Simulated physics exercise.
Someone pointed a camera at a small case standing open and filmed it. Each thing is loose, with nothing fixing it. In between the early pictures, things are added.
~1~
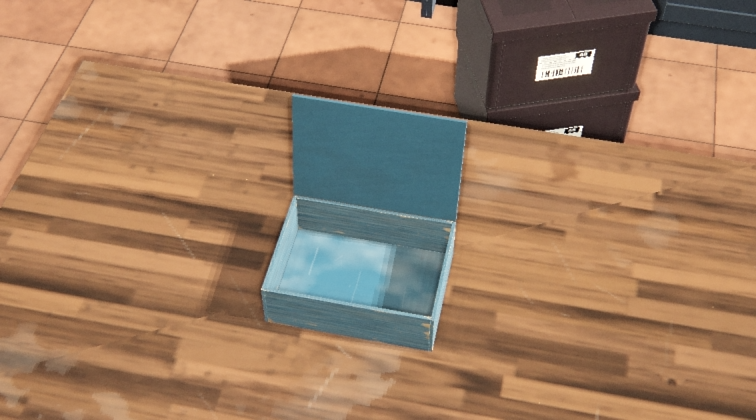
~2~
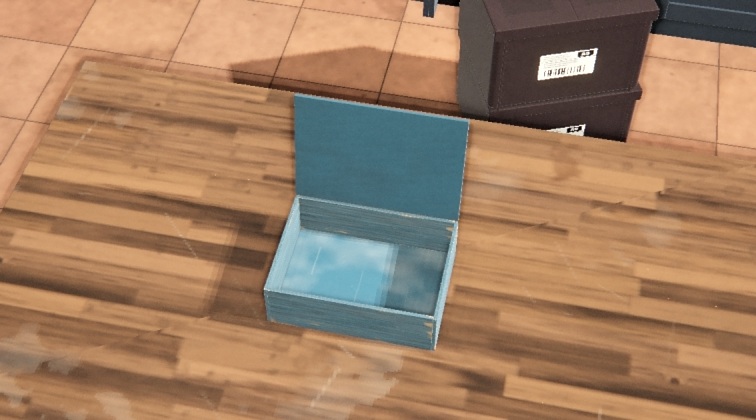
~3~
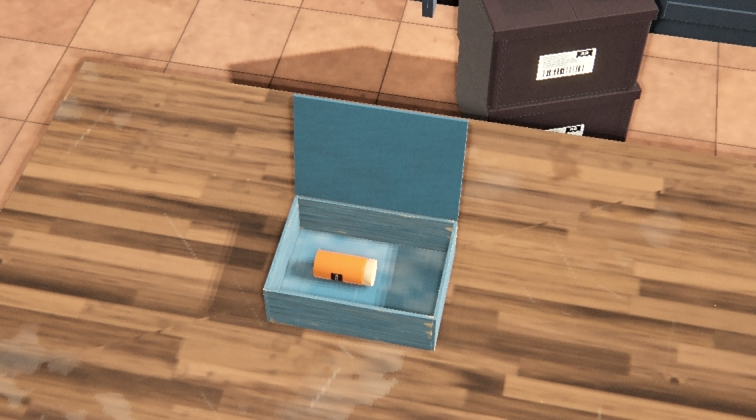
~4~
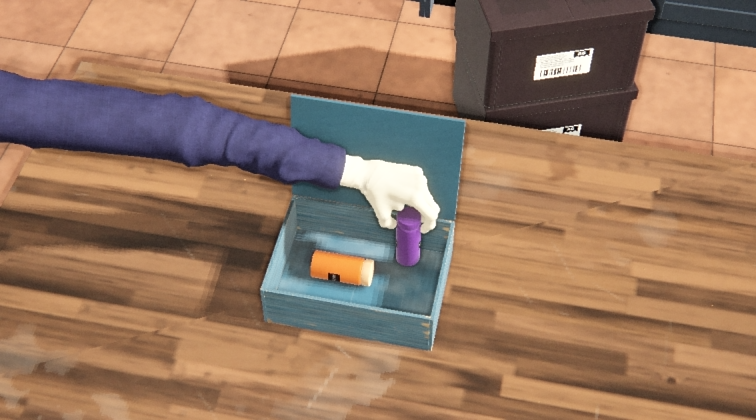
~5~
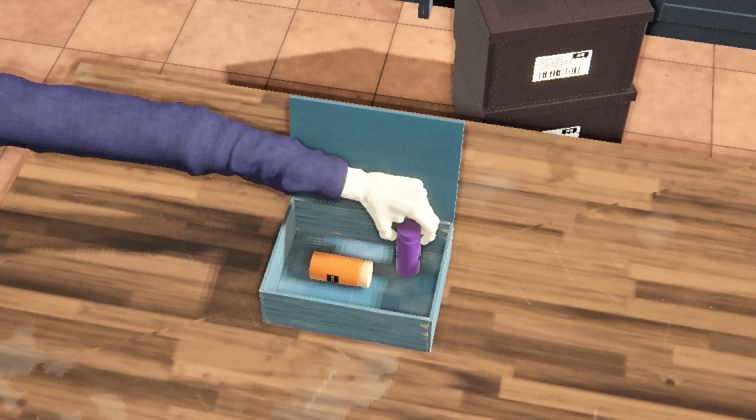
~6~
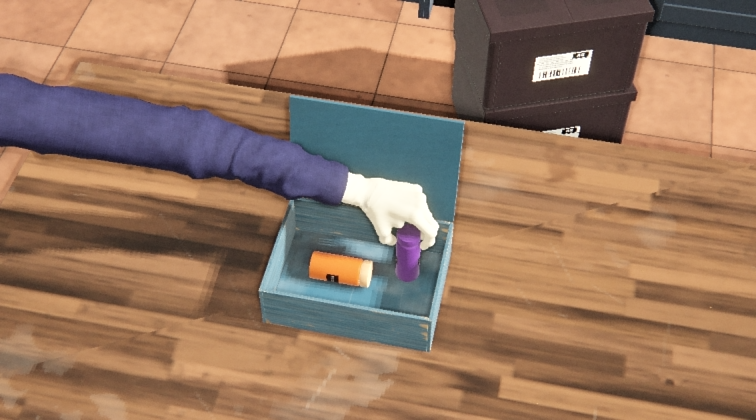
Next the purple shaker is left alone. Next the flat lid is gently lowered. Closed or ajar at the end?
Stuck open.
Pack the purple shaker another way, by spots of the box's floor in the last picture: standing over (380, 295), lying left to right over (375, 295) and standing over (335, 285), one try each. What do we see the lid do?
In the first case it stays ajar; in the second case it closes; in the third case it shuts flat.
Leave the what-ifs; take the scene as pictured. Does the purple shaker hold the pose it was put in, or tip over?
Result: The purple shaker remains as it was set.
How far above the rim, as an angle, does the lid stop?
The lid sits around 35° above the rim.
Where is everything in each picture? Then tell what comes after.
In the first picture, the last thing is not in view yet.
In the second picture, the last thing is not in view yet.
In the third picture, the last thing is not in view yet; orange shaker (345, 268).
In the fourth picture, coming down; purple shaker (408, 237); orange shaker (343, 268).
In the fifth picture, coming down; purple shaker (409, 248); orange shaker (341, 270).
In the sixth picture, in place under the hand; purple shaker (408, 253); orange shaker (341, 269).
Then, 1.10 s later than the last frame, lid starting down.
Then, 1.50 s later than the last frame, lid 72° above the rim.
Then, 1.70 s later than the last frame, lid 49° above the rim.
Then, 1.80 s later than the last frame, lid 35° above the rim.
When it is over, lid 35° above the rim; both as before. End places, in pixels of the last picture, purple shaker near (408, 253).
